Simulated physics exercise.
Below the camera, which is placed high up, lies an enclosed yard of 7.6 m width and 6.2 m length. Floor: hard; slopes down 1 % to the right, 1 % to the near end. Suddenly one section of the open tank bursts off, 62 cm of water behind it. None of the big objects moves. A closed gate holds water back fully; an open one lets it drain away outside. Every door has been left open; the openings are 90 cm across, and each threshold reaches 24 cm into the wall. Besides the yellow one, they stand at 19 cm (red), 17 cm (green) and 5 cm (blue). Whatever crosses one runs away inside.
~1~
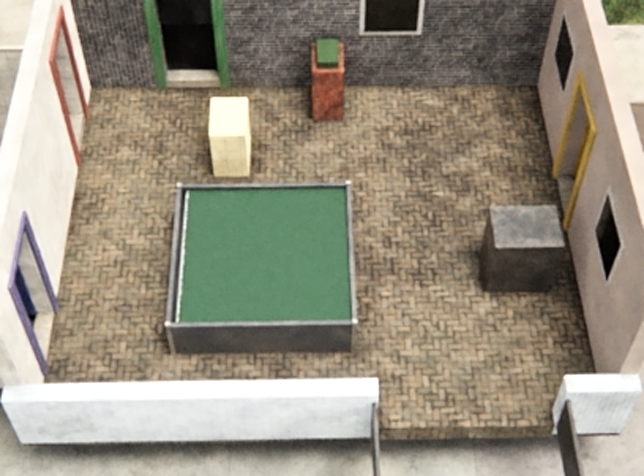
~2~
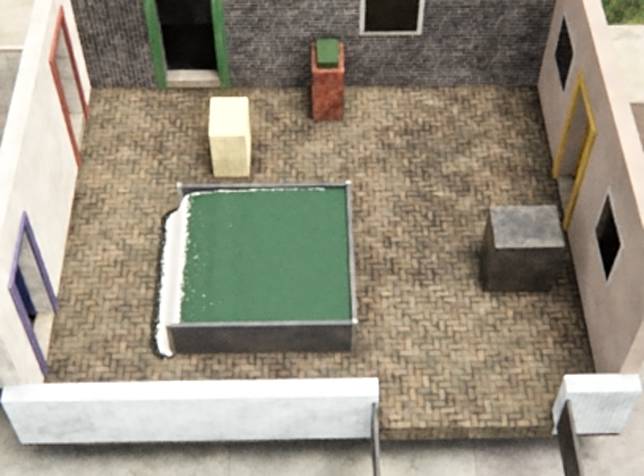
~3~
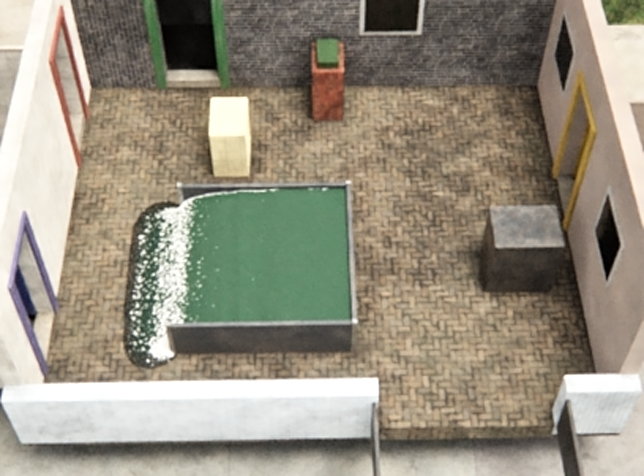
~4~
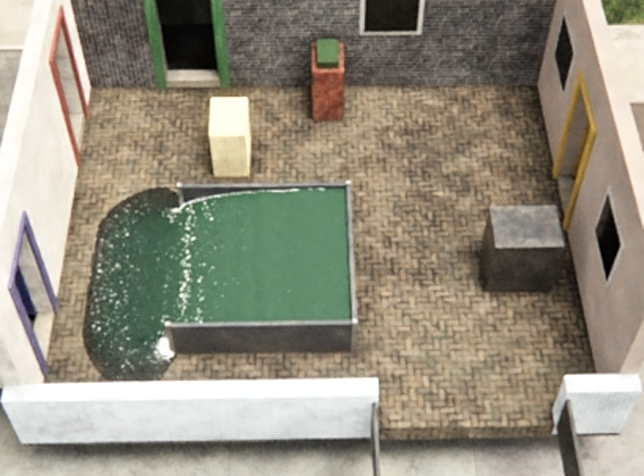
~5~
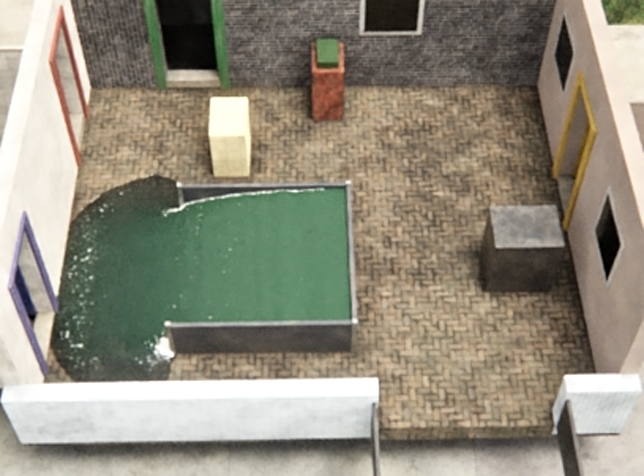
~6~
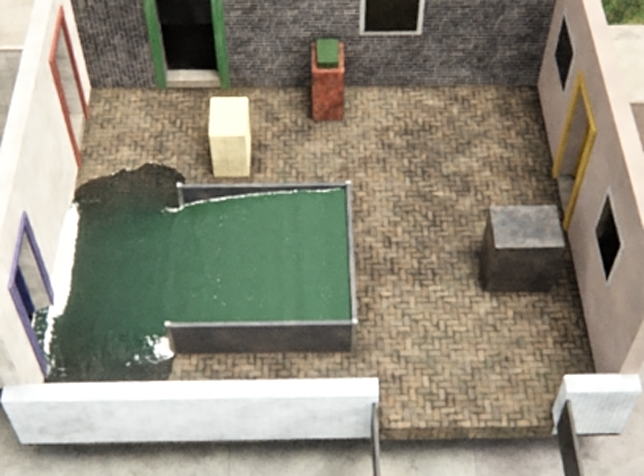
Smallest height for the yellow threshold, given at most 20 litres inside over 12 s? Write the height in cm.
About 6 cm.
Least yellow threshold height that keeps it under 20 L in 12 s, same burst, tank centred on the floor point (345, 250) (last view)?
A height near 7.5 cm.
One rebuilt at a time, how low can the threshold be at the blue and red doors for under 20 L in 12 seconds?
You'd want some 33 cm at blue and some 9.0 cm at red.
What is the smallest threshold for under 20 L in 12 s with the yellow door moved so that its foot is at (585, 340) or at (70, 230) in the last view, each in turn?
9.0 and 31 cm.
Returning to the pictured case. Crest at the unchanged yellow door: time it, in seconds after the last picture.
Approximately 10.5 s.
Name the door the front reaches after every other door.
Last in order comes the yellow door.
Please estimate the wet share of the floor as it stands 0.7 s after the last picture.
Around 20 per cent of the free floor.
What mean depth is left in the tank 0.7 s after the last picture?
Around 37 centimetres.
Then, 0.7 s after the last picture water covers 20 % of the floor, deepest (42 cm) near (60, 283); it has not reached the yellow door.
Then, 2.3 s after the last picture water covers 35 % of the floor, deepest (39 cm) near (39, 415); it has not reached the yellow door.
Then, 11.3 s after the last picture water covers 95 % of the floor, deepest (12 cm) near (66, 415); 10 cm at the yellow door, 0 litres in over its 10 cm threshold.
At the yellow door as built, the water peaked near 10 cm, 10.7 s after the last picture.
With a threshold of 5.5 cm, 25 litres would have come in within the 12 s; with 6.5 cm, 15 litres. So under 20 litres takes about 6 cm.
